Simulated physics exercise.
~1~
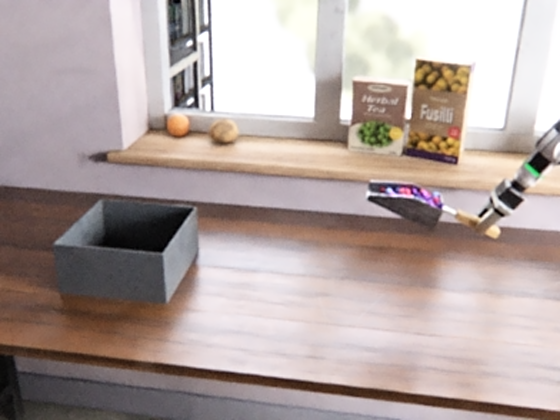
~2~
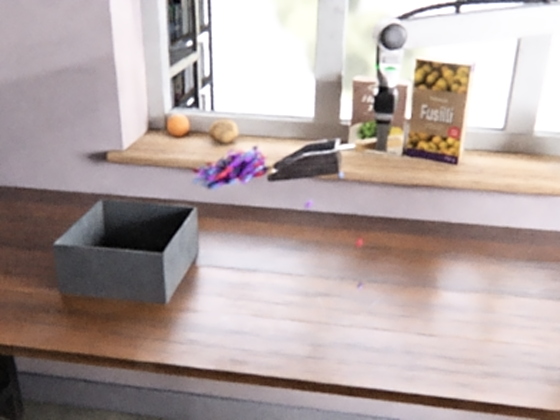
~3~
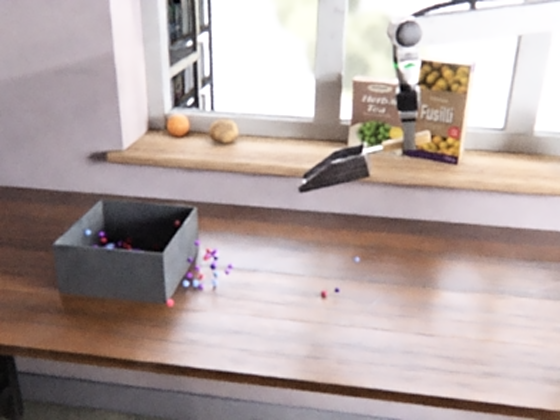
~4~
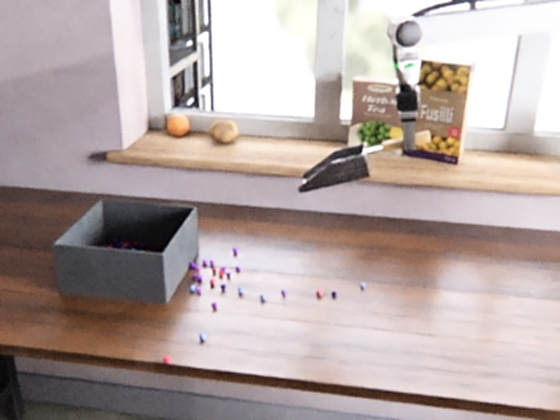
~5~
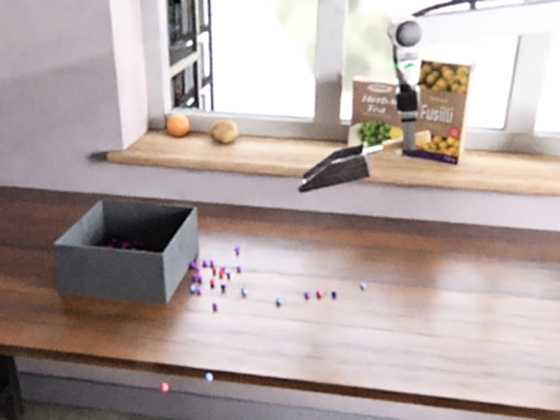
A robot arm at the right holds a dark scoop heaped with small purple, blue and red sweets above a brown wooden table, seen from slightly above and facing a window. An open grey bin stands at the left, while an orange, a brownish round item and two food boxes sit on the wooden sill. The scoop swings left and tips, flinging the sweets toward the bin in a loose cluster. It then draws back slightly right, tilted and emptied. Many sweets land inside the bin, but others scatter across the table beside it, and a couple roll toward the front edge.
